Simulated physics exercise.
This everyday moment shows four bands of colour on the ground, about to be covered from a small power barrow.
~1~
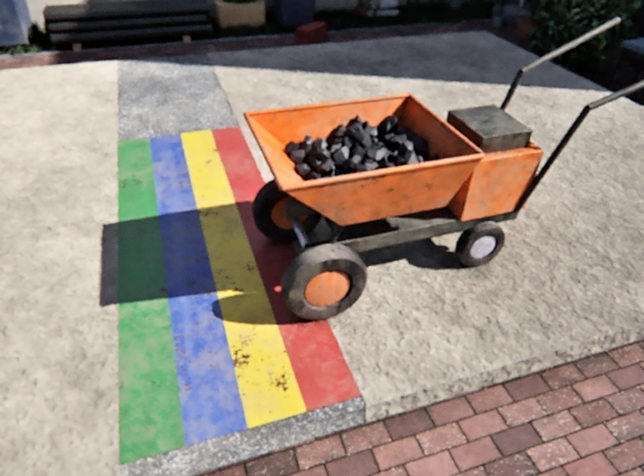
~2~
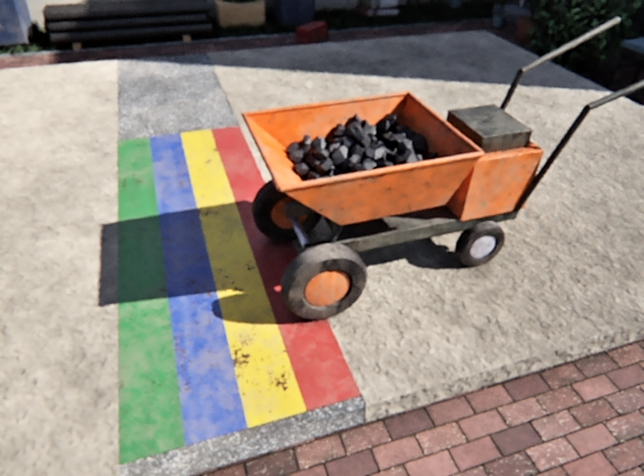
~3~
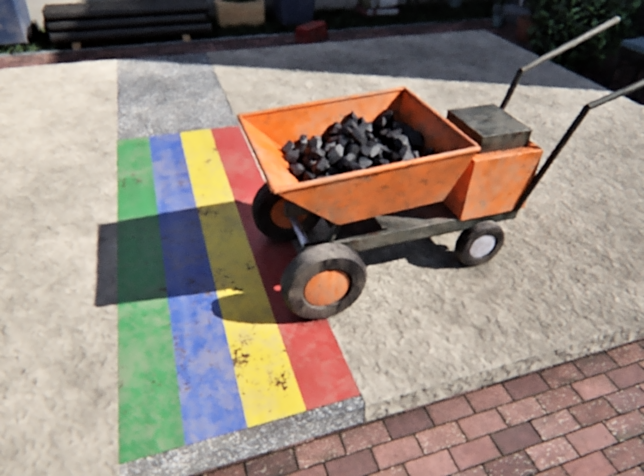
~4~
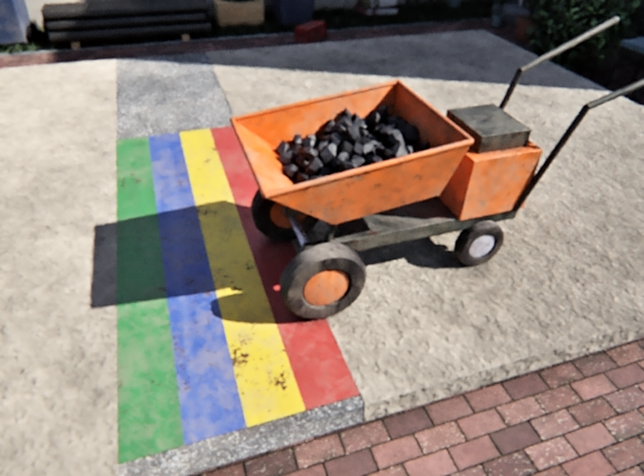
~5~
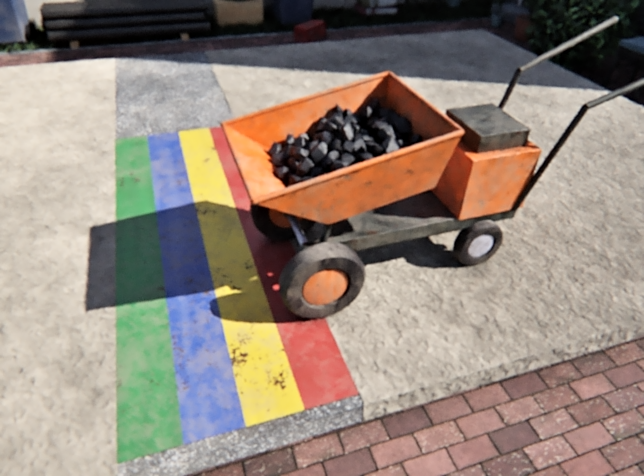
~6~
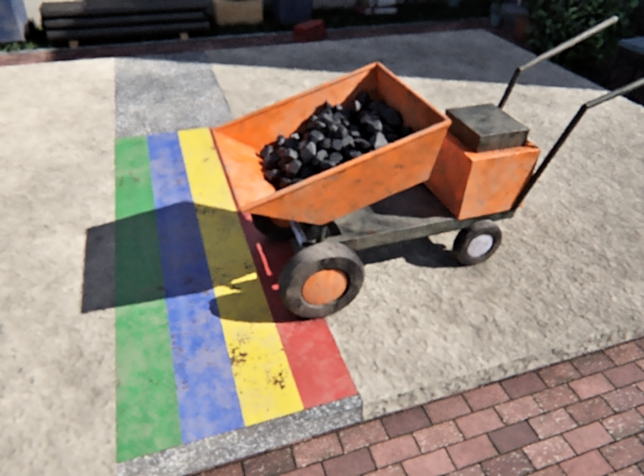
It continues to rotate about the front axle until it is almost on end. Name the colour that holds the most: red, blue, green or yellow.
That would be green.
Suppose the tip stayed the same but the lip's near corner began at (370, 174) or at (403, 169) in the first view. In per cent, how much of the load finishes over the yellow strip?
In order, close to 40 and 40 in a hundred.
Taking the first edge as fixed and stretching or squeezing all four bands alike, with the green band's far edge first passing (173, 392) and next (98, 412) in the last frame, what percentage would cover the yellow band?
I'd say some 0 % for the first and some 0 % for the second.
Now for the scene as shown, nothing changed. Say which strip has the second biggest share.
Behind the top strip comes the strip in blue.
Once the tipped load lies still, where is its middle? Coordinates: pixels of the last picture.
Somewhere around (134, 301) in the last picture.
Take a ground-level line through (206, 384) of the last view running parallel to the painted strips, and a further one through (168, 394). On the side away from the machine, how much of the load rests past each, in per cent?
Estimate, first then second: 90 %, 60 %.
Soon after the last picture, skip tipped steeply; all in the skip.
A little later, skip tipped right over; most in the skip; a small part over the blue strip; a small part over the green strip.
Later still, skip tipped right over; a small part in the skip; a small part over the blue strip; about half over the green strip; about a quarter off the paint.
By the end, skip tipped right over; a small part in the skip; none over the red strip; none over the yellow strip; about a quarter over the blue strip; about a third over the green strip; about a third off the paint.
